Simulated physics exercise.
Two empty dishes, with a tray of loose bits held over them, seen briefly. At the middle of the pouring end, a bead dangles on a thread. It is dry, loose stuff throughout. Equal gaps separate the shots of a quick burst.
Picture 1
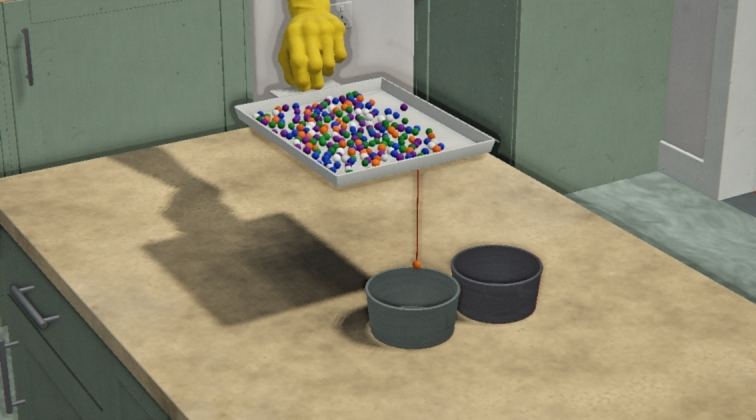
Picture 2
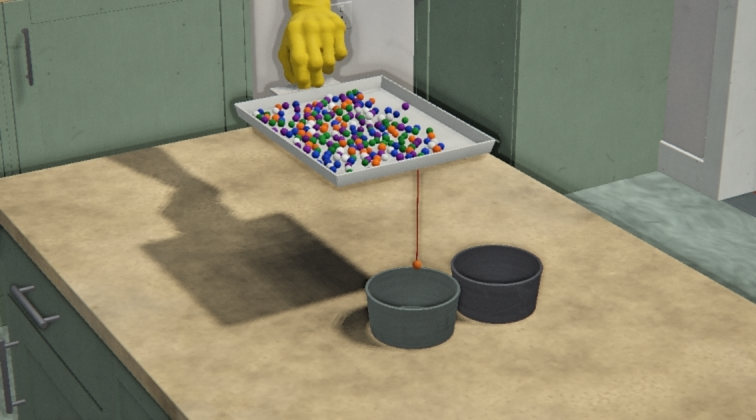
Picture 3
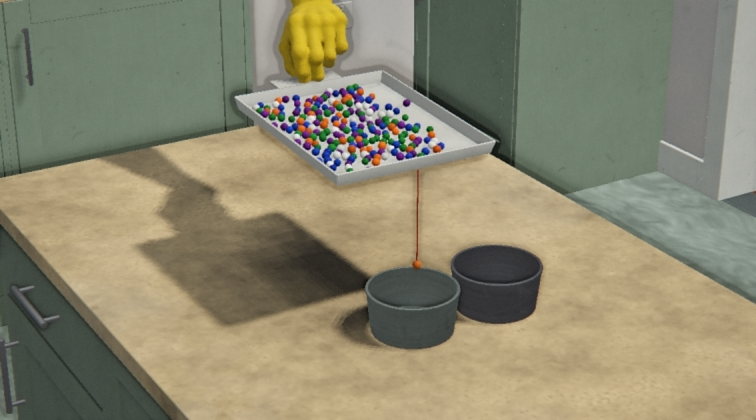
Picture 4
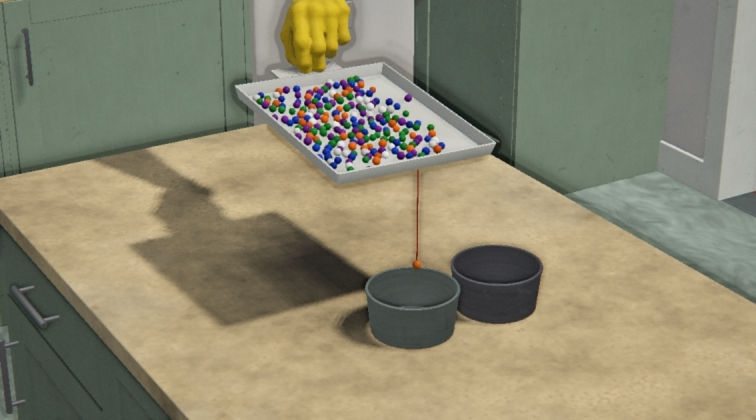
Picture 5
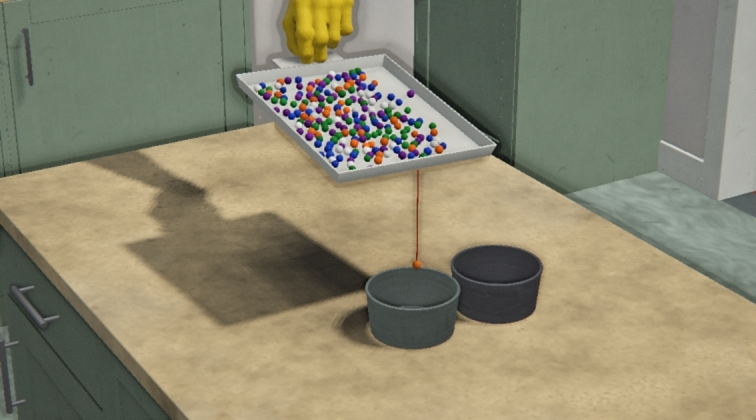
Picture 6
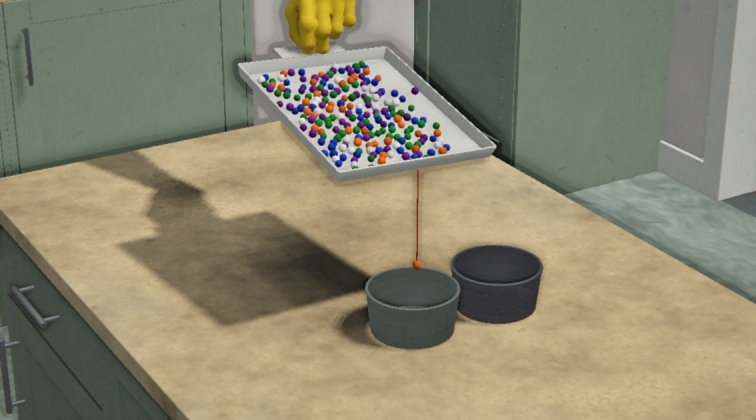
On a kitchen counter, a yellow-gloved hand held a tray of colourful beads above two empty dark dishes, then slowly raised the tray's back end, tilting it slightly as the beads shifted a little.
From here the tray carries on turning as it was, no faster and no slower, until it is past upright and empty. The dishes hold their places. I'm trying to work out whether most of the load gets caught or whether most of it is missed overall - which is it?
Most of it gets caught.
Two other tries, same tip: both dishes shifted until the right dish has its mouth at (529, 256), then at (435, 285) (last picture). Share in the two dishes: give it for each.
Respectively 80 percent and 30 percent.
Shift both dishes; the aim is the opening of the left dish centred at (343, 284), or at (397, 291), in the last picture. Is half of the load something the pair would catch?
At place one a lesser share; at place two the greater share.
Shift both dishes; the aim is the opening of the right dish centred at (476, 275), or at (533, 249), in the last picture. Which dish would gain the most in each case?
So: The one further right first, and the one further left second.
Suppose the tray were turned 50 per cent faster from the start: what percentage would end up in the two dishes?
Roughly 80 in a hundred.
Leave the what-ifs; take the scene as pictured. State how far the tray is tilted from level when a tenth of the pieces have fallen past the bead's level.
60°.
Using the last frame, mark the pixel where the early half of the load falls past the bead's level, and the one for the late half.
First close to (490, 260), next close to (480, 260).
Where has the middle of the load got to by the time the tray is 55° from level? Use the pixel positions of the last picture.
Close to (437, 145).
Soon after the last picture, tray tipped steeply; most on the tray; a stray few in the left dish; a small part in the right dish; a stray few outside both; a small part in the air.
A little later, tray tipped right over; a small part on the tray; a small part in the left dish; about half in the right dish; a small part outside both; a small part in the air.
Later still, tray tipped past a quarter turn; a small part in the left dish; about two thirds in the right dish; about a quarter outside both.
By the end, tray tipped past a quarter turn; a small part in the left dish; about two thirds in the right dish; about a quarter outside both.
